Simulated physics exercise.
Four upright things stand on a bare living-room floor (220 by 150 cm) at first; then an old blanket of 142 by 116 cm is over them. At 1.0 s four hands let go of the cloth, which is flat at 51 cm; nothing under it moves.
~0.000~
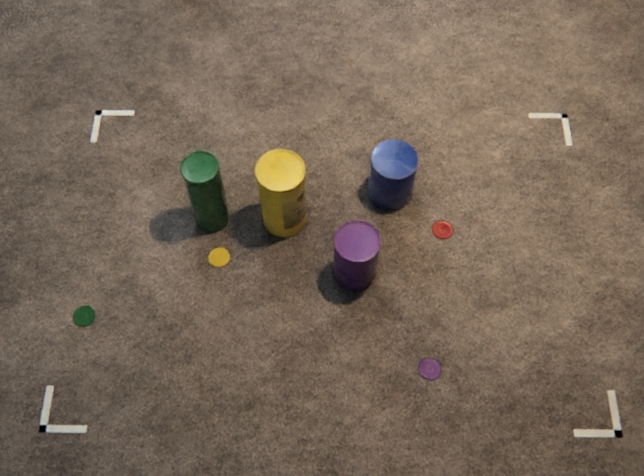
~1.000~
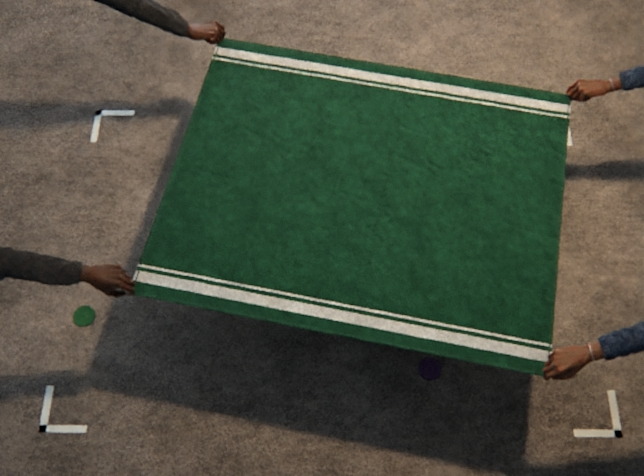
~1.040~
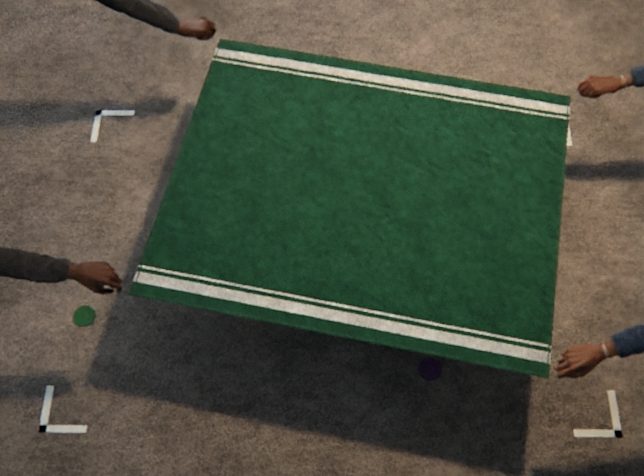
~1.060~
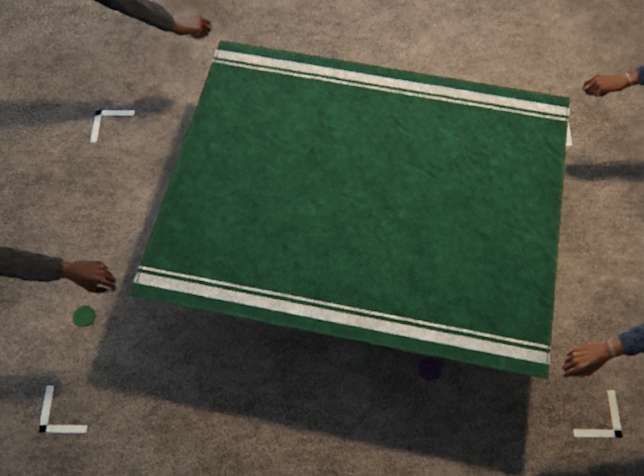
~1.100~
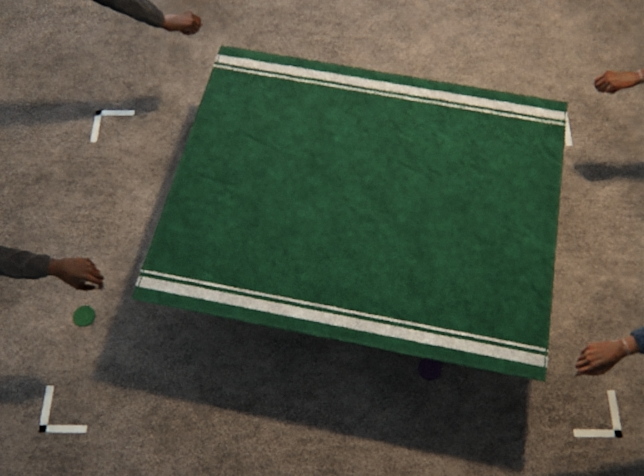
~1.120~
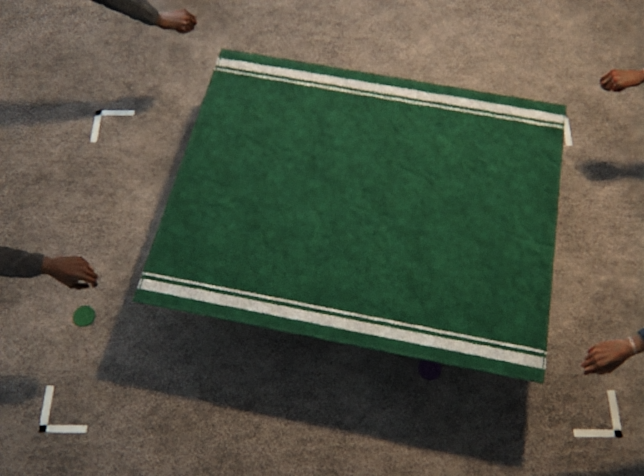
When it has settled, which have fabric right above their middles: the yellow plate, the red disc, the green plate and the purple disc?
Result: Yellow plate gets covered, red disc gets covered, green plate remains in the open, purple disc ends under the cloth.
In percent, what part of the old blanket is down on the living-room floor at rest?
Roughly 30 per cent.
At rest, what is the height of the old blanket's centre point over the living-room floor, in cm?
Looks like close to 28 cm up.
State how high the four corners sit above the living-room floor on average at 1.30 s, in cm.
12 cm.
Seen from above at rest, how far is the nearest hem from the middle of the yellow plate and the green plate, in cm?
Around 10 centimetres, then around 46 centimetres.
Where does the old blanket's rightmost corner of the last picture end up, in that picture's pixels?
I'd say it ends up somewhere about (503, 154).
At 1.3 s, 0 % of it is down, spanning 159 by 126 cm, above yellow plate, purple disc, red disc.
At 1.5 s, 20 % of it is down, spanning 144 by 119 cm, above yellow plate, purple disc, red disc.
At 1.6 s, 30 % of it is down, spanning 140 by 118 cm, above yellow plate, purple disc, red disc.
At 1.8 s, 30 % of it is down, spanning 140 by 118 cm, above yellow plate, purple disc, red disc.
At 3.3 s, 30 % of it is down, spanning 140 by 118 cm, above yellow plate, purple disc, red disc.
